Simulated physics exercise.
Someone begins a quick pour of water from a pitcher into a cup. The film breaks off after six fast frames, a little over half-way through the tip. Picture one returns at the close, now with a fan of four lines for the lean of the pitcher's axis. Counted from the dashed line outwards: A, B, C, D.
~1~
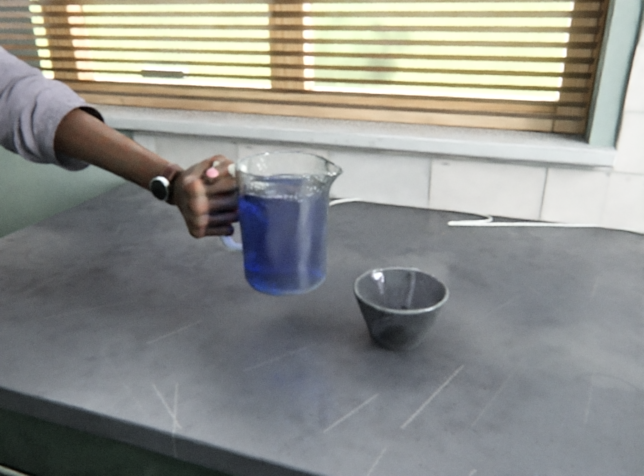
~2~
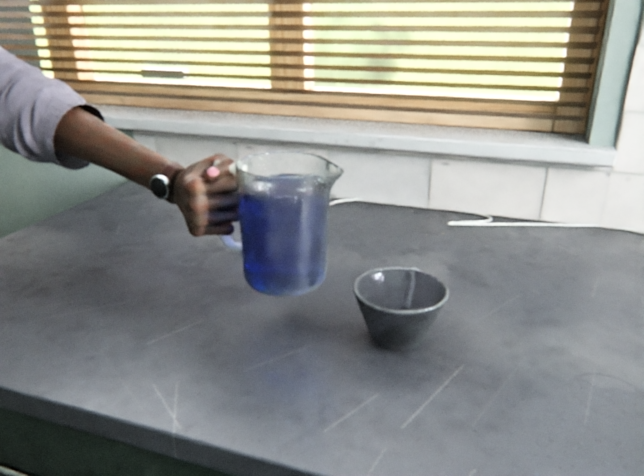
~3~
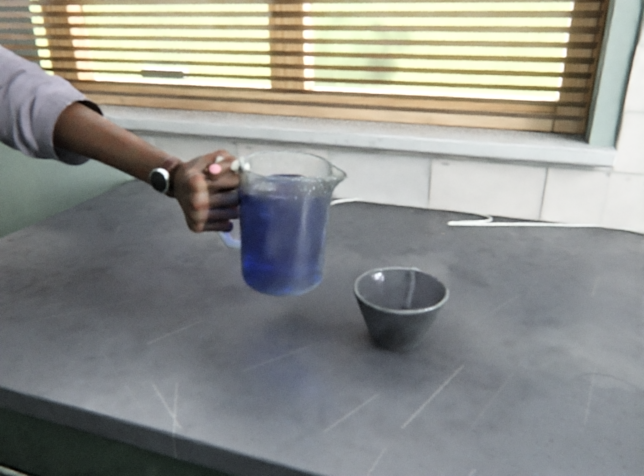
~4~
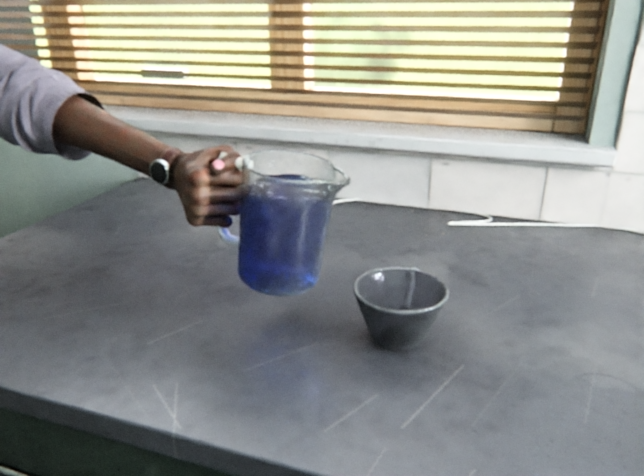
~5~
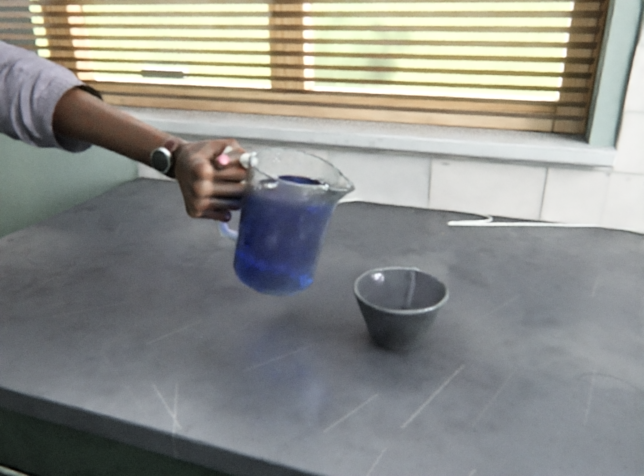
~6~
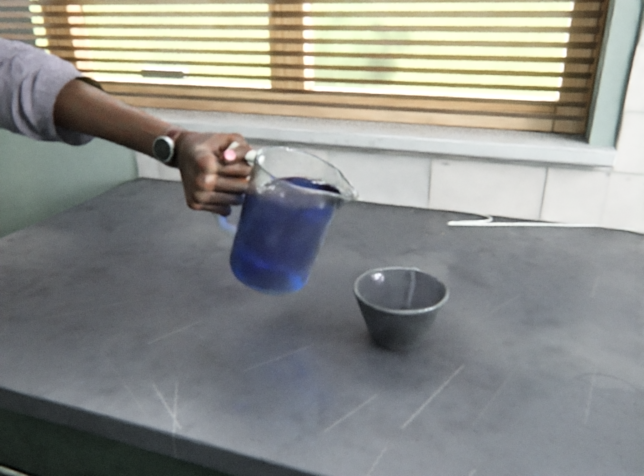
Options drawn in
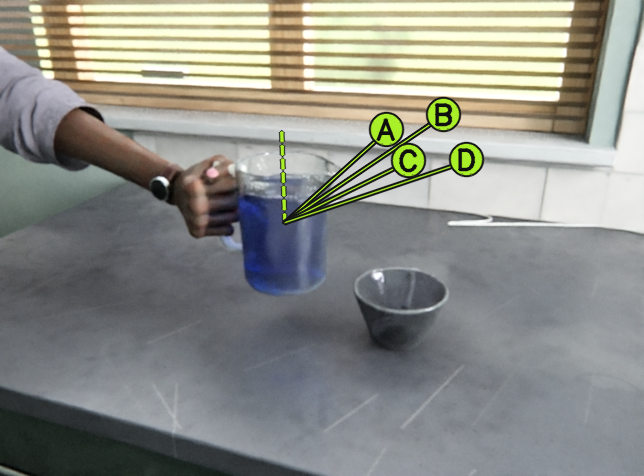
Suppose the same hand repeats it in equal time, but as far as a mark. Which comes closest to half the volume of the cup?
B is best.
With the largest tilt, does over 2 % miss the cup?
Yes, it does.
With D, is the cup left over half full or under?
Over half.
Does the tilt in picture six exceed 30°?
No.
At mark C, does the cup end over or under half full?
Over.
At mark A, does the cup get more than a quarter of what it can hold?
Yes, clearly.
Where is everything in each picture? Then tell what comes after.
The first frame shows upright, lip at (340, 172); rim of the cup round (400, 287); nothing has left yet.
The second frame shows upright, lip at (341, 173); nothing has left yet.
The third frame shows tipped about 4°, lip at (344, 176); nothing has left yet.
The fourth frame shows tipped about 8°, lip at (348, 182); nothing has left yet.
The fifth frame shows tipped about 14°, lip at (353, 189); nothing has left yet.
The sixth frame shows tipped about 20°, lip at (356, 197); nothing has left yet.
In lime, A at (374, 141); B at (429, 124); C at (393, 168); D at (451, 166).
With A, the cup ends with about 33 % of what it can hold.
With B, the cup ends with about 50 % of what it can hold.
With C, the cup ends with about 68 % of what it can hold.
With D, the cup ends with about 77 % of what it can hold; 8 % of the water is spilt.
